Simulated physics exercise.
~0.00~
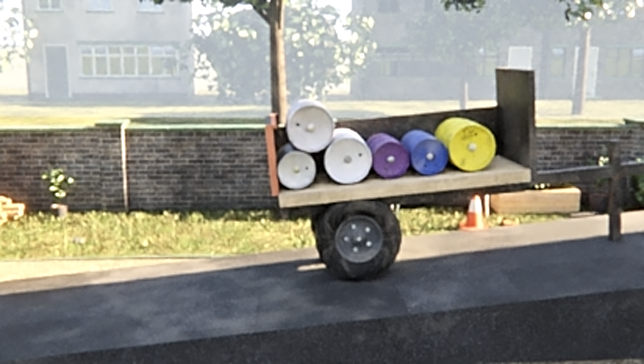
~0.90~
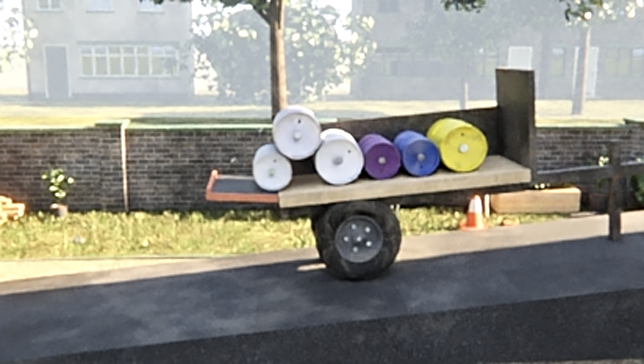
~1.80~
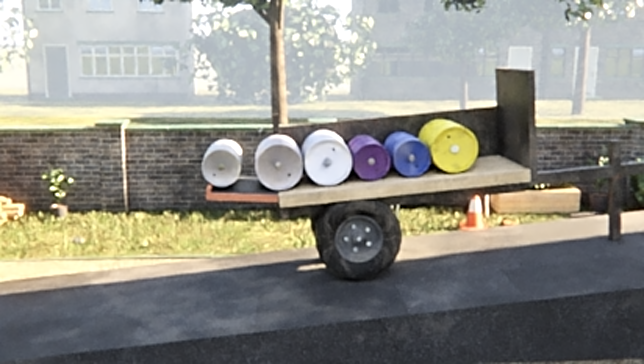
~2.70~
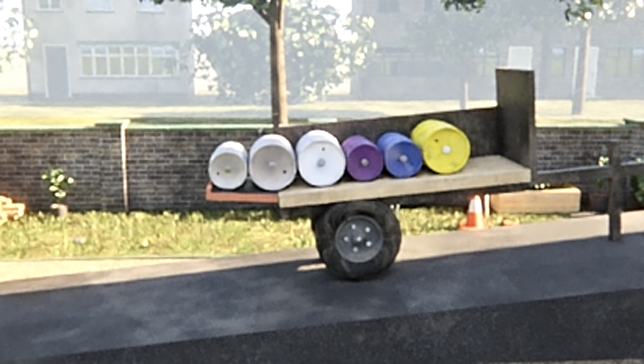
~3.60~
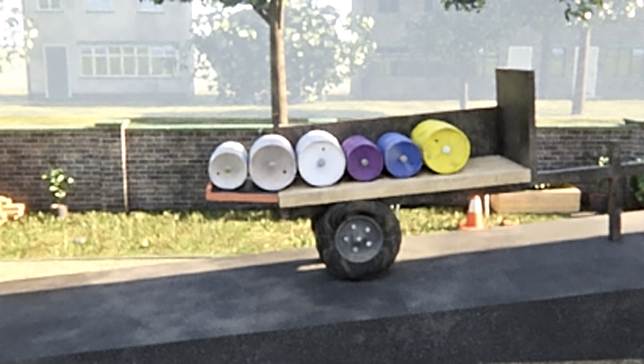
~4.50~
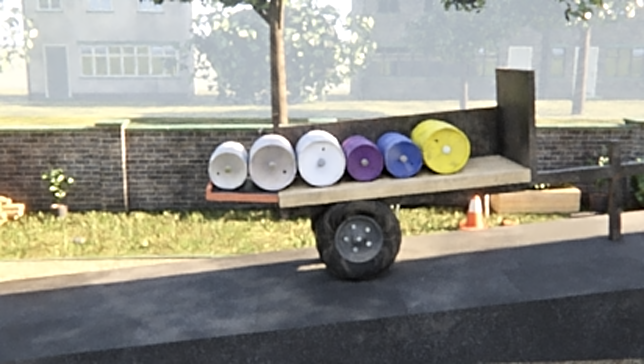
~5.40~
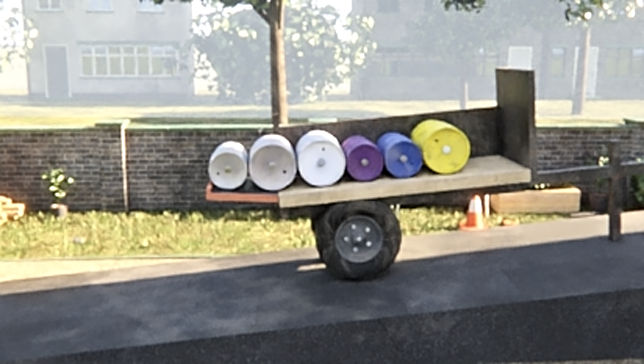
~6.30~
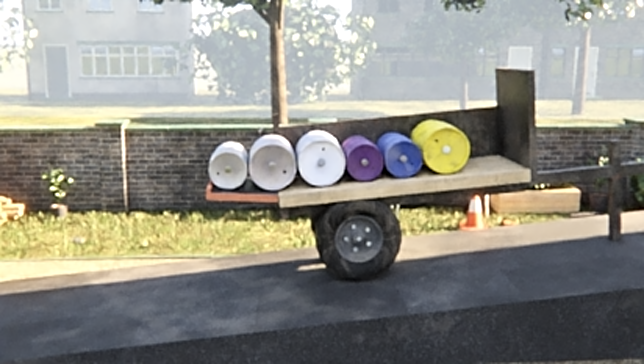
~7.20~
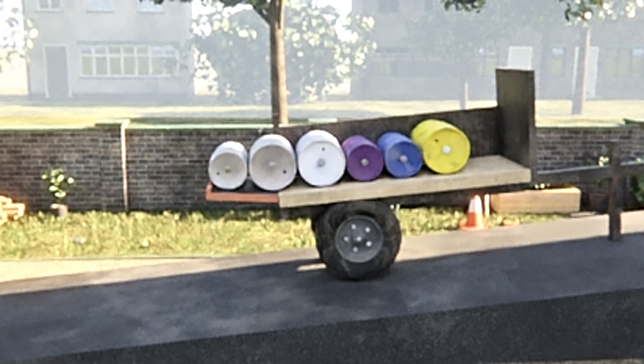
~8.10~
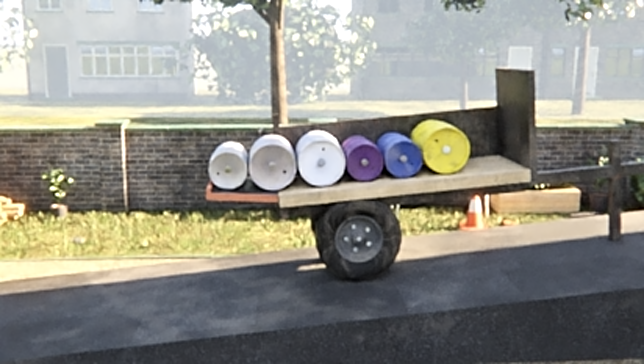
The footage shows a trailer on a slope as its tailgate drops level at the left and white, purple, blue and yellow barrels roll left. The top white one drops into the row, two white barrels settle on the gate, and the rest stop on the bed.
